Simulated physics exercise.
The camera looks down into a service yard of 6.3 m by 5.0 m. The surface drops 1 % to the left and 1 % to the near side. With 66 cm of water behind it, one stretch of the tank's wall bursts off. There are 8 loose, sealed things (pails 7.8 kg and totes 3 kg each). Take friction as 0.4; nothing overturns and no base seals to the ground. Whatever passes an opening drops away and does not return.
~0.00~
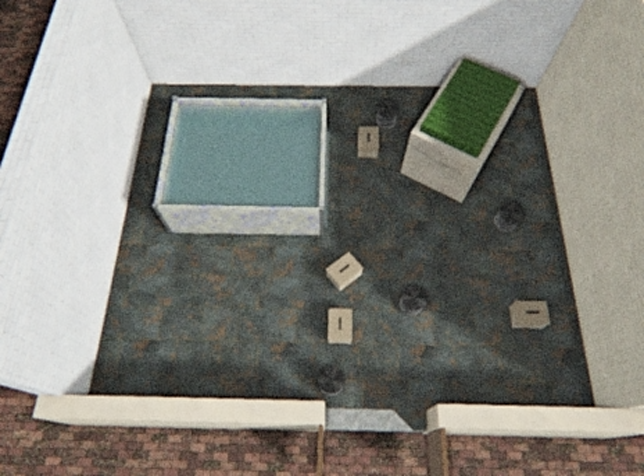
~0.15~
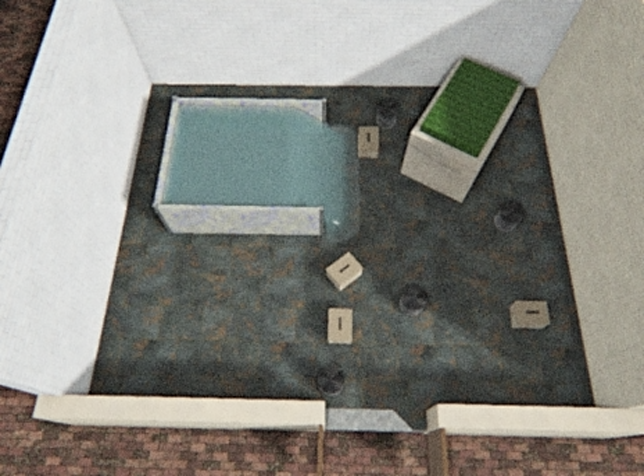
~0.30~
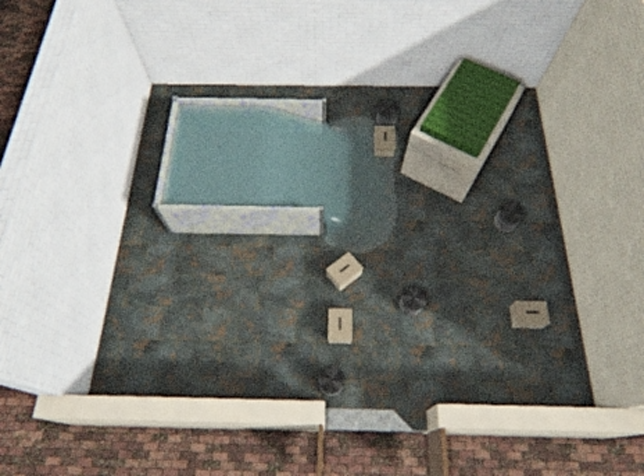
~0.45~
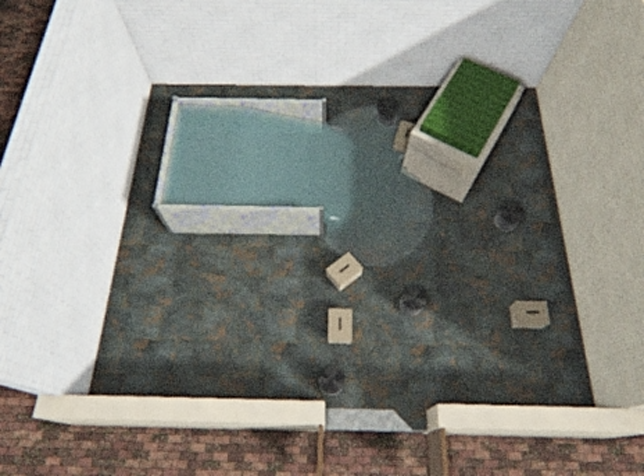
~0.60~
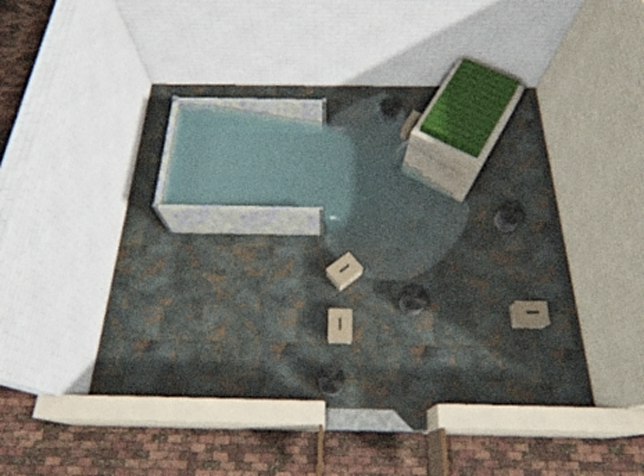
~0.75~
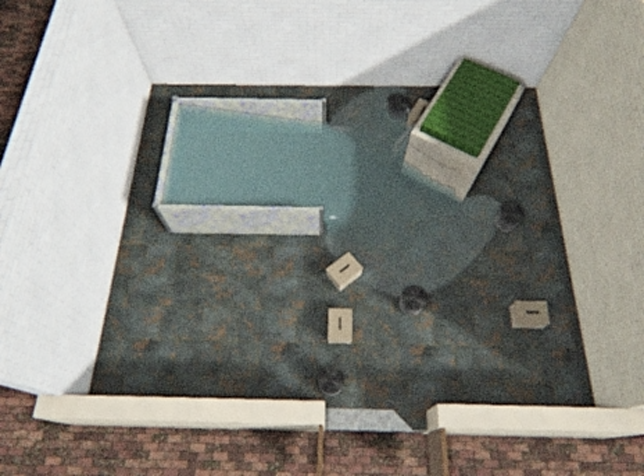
Water spreading from the open right side of a pale tank across a dark yard floor, pushing one small box rightward.
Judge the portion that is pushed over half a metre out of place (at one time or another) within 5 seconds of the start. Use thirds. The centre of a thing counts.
It is two thirds or more.
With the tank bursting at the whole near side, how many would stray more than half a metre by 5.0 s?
In that case 5 of them.
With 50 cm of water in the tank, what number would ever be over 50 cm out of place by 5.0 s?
Then 5.
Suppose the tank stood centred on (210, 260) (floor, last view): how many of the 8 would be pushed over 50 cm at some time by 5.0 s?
Then 7.
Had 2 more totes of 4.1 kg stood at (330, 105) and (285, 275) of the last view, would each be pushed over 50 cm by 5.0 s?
In turn: Over, under.
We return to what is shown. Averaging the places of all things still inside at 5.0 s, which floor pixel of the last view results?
Around (340, 262).
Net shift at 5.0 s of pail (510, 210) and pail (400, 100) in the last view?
In that order: 140 cm, 40 cm.
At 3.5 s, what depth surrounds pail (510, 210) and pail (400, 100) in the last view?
About 10 and 20 cm.
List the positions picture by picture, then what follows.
A tote at (369, 137), on the bottom; a pail at (388, 108), on the bottom; water covers 3.6 m2; 0 of 8 have shifted, in the first frame.
A tote at (369, 137), on the bottom; a pail at (388, 108), on the bottom; water covers 4.6 m2; 0 of 8 have shifted, in the second frame.
A tote at (385, 137), on the bottom, 25 cm from its start; a pail at (388, 108) rests on the ground; water covers 5.7 m2; 1 of 8 have shifted, in the third frame.
A tote at (407, 133), on the bottom, 58 cm from its start; a pail at (388, 108), on the bottom; 6.9 m2 under water; 1 of 8 have shifted, in the fourth frame.
A tote at (416, 123), afloat, 75 cm from its start; a pail at (391, 107), on the bottom, 5 cm from its start; 8.0 m2 under water; 2 of 8 have shifted, in the fifth frame.
A tote at (423, 111) rests on the ground, 92 cm from its start; a pail at (398, 102), on the bottom, 20 cm from its start; 9.1 m2 under water; 2 of 8 have shifted, in the sixth frame.
After 1.1 s 2 of 8 are over 50 cm from their spots; 1 afloat.
After 2.2 s 4 of 8 are over 50 cm from their spots; 4 afloat.
After 3.5 s 4 of 8 are over 50 cm from their spots; 4 afloat.
After 5.0 s 6 of 8 are over 50 cm from their spots, and 7 have been at some point; 4 afloat.
